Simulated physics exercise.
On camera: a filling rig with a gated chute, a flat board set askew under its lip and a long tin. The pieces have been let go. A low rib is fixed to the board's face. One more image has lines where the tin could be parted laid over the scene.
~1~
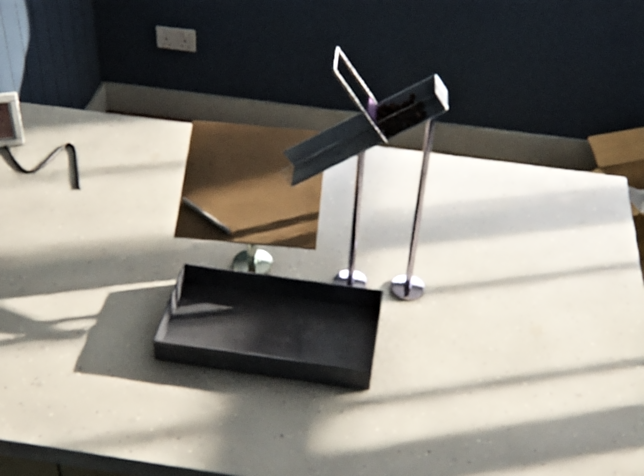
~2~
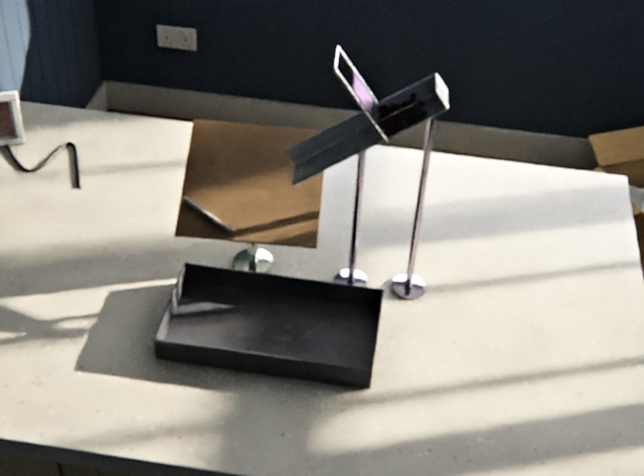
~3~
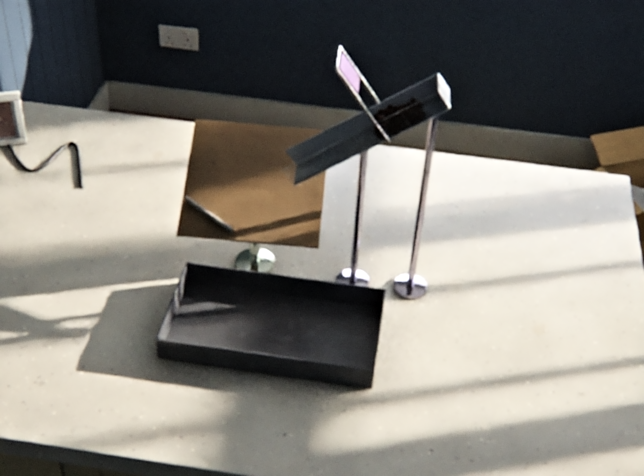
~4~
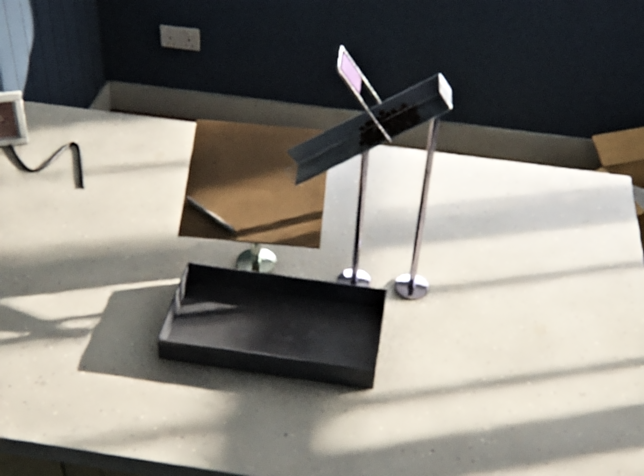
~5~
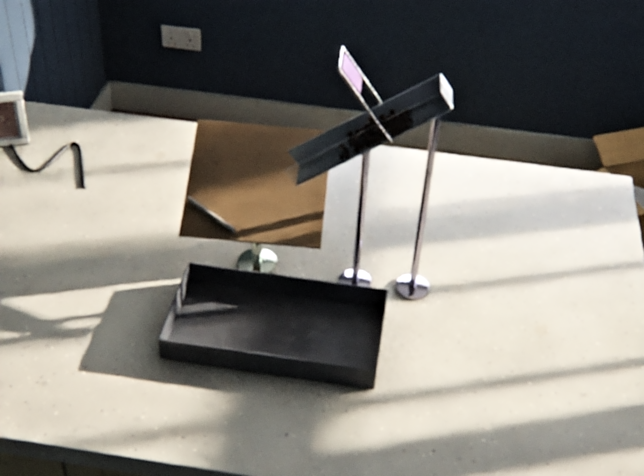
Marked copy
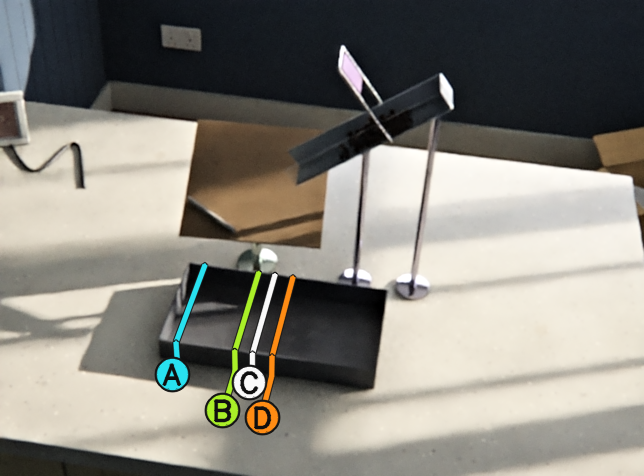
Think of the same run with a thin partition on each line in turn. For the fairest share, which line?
B works best here.
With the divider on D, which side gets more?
More lands on the left.
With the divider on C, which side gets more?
More lands on the left.
On the marked copy, line A crosses the front rim at (176, 341); line B crosses the front rim at (235, 350); line C crosses the front rim at (252, 352); line D crosses the front rim at (272, 355).
If A is chosen, of what is caught, only a few on the left of the divider, all but a few on the right.
If B is chosen, of what is caught, close to two thirds on the left of the divider, close to a third on the right.
If C is chosen, of what is caught, all but a few on the left of the divider, a small share on the right.
If D is chosen, of what is caught, all but a few on the left of the divider, only a few on the right.
